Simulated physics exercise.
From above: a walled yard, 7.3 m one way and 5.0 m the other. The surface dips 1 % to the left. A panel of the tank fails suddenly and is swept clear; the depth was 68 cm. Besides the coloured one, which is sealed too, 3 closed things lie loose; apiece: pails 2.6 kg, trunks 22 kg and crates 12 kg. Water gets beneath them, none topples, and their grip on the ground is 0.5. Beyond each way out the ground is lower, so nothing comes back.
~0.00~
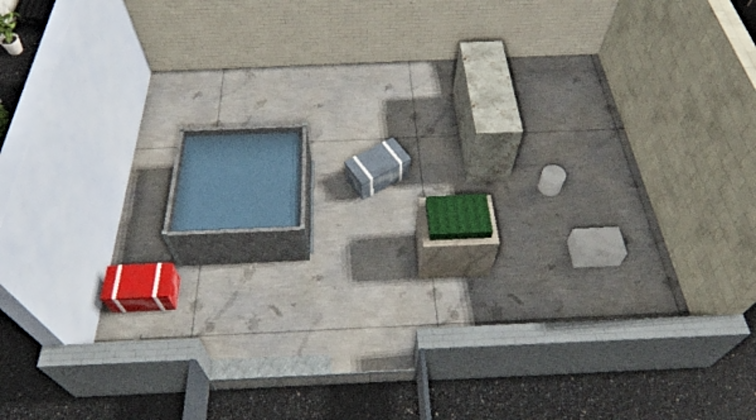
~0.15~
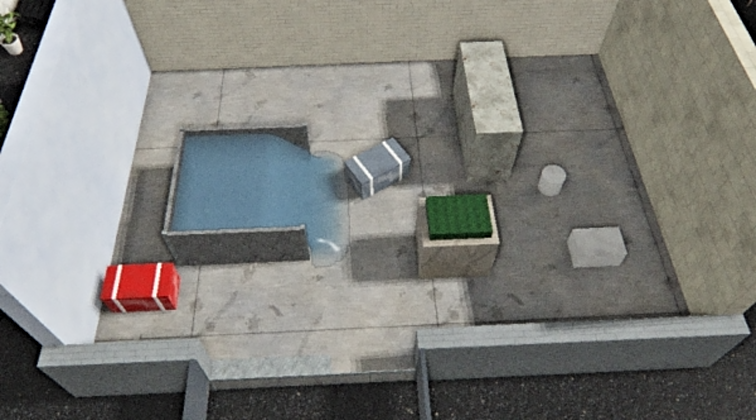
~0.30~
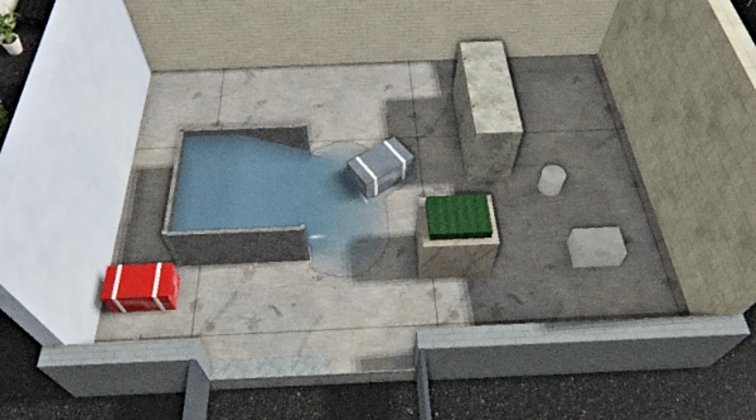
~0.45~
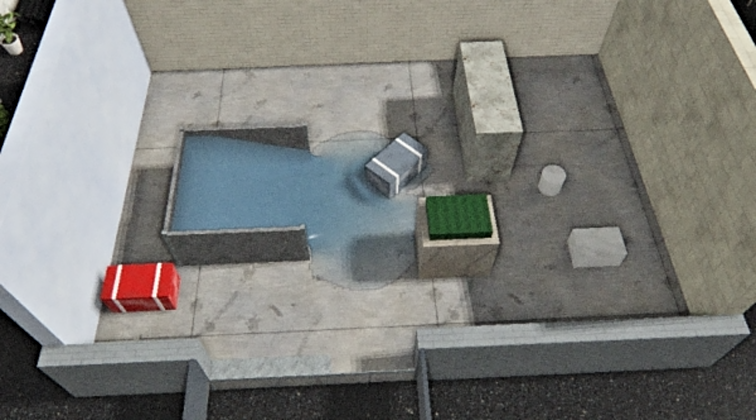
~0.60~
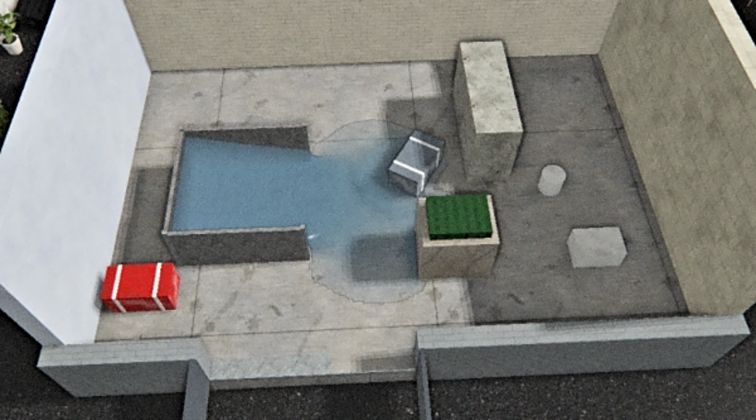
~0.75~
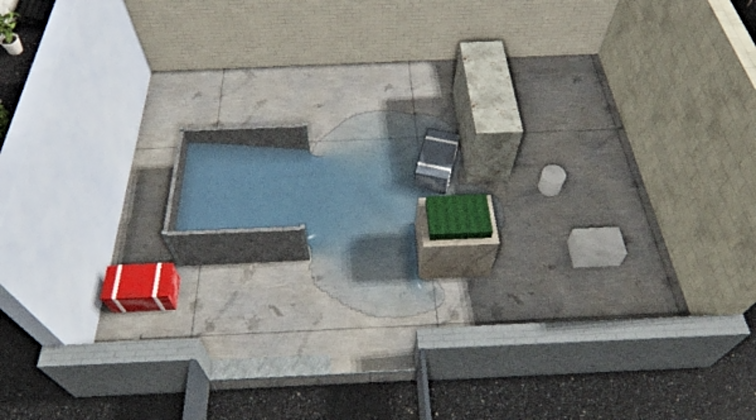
Water spreads from the open-sided tank across the yard and pushes the grey trunk right.
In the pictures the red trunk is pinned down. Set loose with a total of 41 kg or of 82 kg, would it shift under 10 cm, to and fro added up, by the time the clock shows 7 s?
For it, the lower weight is enough.
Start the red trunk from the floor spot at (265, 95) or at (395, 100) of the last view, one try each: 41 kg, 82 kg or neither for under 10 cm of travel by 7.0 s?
In that order: The smaller is enough; only the larger holds.
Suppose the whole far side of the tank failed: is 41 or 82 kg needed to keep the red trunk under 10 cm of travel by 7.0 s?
Then neither load is enough.
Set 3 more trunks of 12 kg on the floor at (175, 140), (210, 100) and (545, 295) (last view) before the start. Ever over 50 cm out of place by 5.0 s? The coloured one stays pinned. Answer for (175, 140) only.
Answer: Under.
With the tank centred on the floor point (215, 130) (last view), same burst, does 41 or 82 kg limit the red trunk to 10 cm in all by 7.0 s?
In that case the lower weight is enough.
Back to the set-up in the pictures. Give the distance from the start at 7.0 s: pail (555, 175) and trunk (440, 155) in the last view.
In that order: 100 cm, 100 cm.
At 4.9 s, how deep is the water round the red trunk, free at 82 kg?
Roughly 0 cm.
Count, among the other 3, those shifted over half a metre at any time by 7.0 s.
That makes 3.
After 1.4 s the red trunk would be 0 cm from its start with 41 kg and 0 cm from its start with 82 kg; 0 cm of water round it then.
After 3.1 s the red trunk would be 0 cm from its start with 41 kg and 0 cm from its start with 82 kg; 0 cm of water round it then.
After 4.9 s the red trunk would be 0 cm from its start with 41 kg and 0 cm from its start with 82 kg; 0 cm of water round it then.
After 7.0 s the red trunk would be 0 cm from its start with 41 kg and 0 cm from its start with 82 kg; 1 cm of water round it then.
